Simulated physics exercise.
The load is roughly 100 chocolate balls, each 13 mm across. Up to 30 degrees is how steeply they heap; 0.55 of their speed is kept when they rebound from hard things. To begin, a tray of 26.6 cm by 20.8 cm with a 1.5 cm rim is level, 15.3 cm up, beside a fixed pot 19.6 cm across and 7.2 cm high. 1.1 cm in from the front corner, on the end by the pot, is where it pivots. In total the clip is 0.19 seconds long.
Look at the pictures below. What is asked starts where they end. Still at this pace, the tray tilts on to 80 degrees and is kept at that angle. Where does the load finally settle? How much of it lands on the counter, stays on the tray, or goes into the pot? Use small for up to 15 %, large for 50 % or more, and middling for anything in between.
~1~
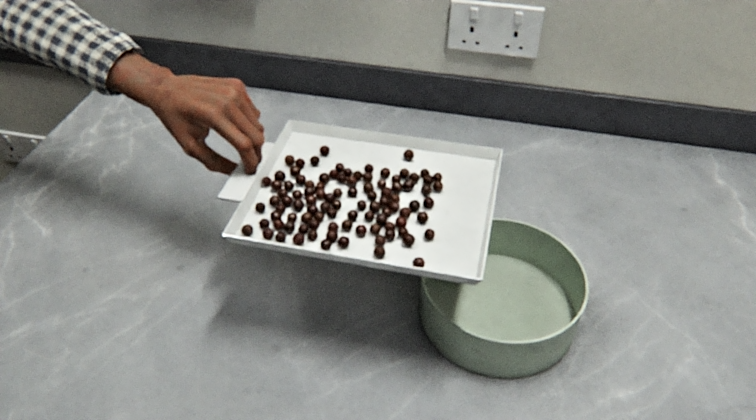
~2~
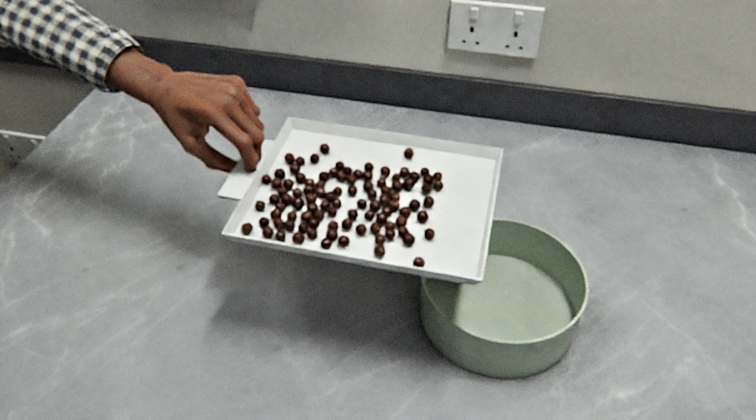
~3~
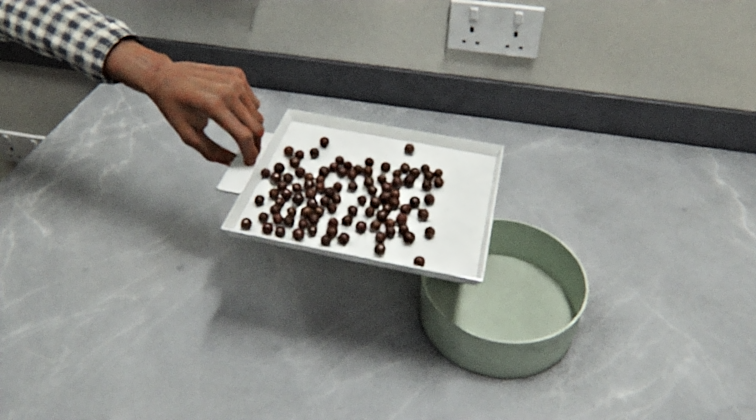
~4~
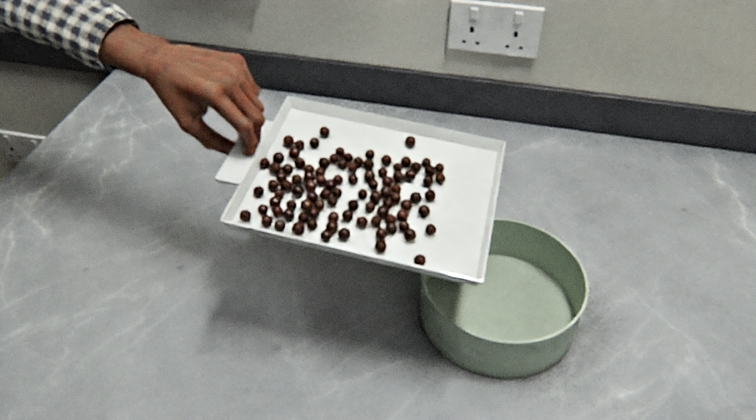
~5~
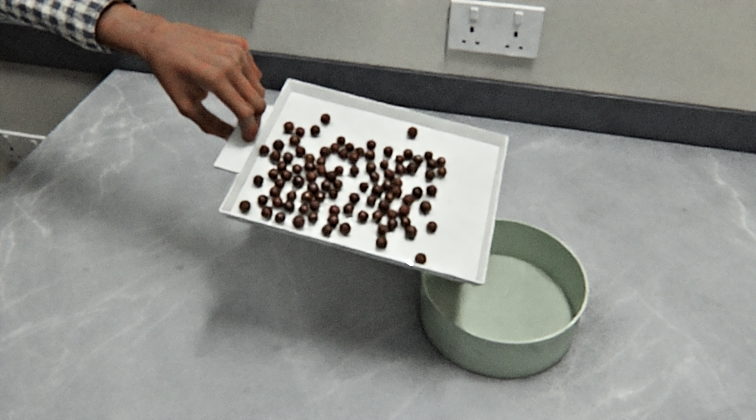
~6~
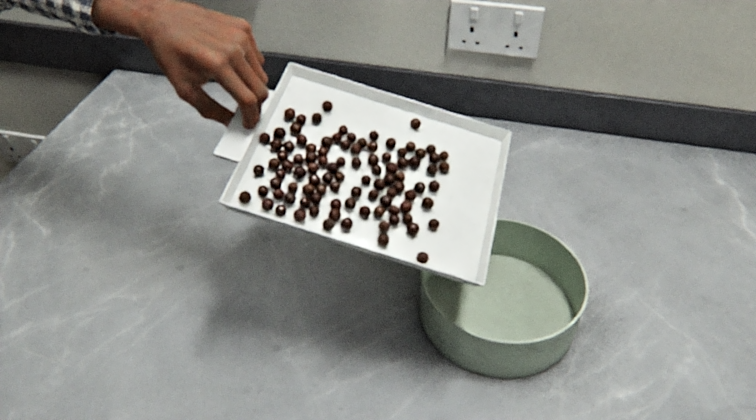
Counter - large, tray - small, pot - small.
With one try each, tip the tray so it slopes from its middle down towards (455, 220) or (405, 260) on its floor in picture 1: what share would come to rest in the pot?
I'd put it at roughly 65 per cent for the first tilt and roughly 0 per cent for the second.
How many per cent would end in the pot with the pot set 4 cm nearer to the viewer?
About 60 %.
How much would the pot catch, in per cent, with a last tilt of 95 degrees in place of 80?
5 percent.
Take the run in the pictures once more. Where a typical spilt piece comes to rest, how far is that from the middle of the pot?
Some 24 cm, give or take.
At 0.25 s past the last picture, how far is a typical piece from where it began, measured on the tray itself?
By then it sits near 6 cm from where it began.
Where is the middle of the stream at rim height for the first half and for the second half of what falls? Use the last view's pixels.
Earlier half close to (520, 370), later half at (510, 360) in pixels.
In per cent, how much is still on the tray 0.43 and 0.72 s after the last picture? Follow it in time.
Close to 75 at the first time and 5 at the second.
Then, 0.25 s after the last picture, tilt 48 degrees; the tray holds 100 %, the pot 0 %.
Then, 0.43 s after the last picture, tilt 70 degrees; the tray holds 75 %, the pot 0 %.
Then, 0.72 s after the last picture, tilt 80 degrees; the tray holds 5 %, the pot 5 %.
In the end, counter 95 %, tray 0 %, pot 5 %.
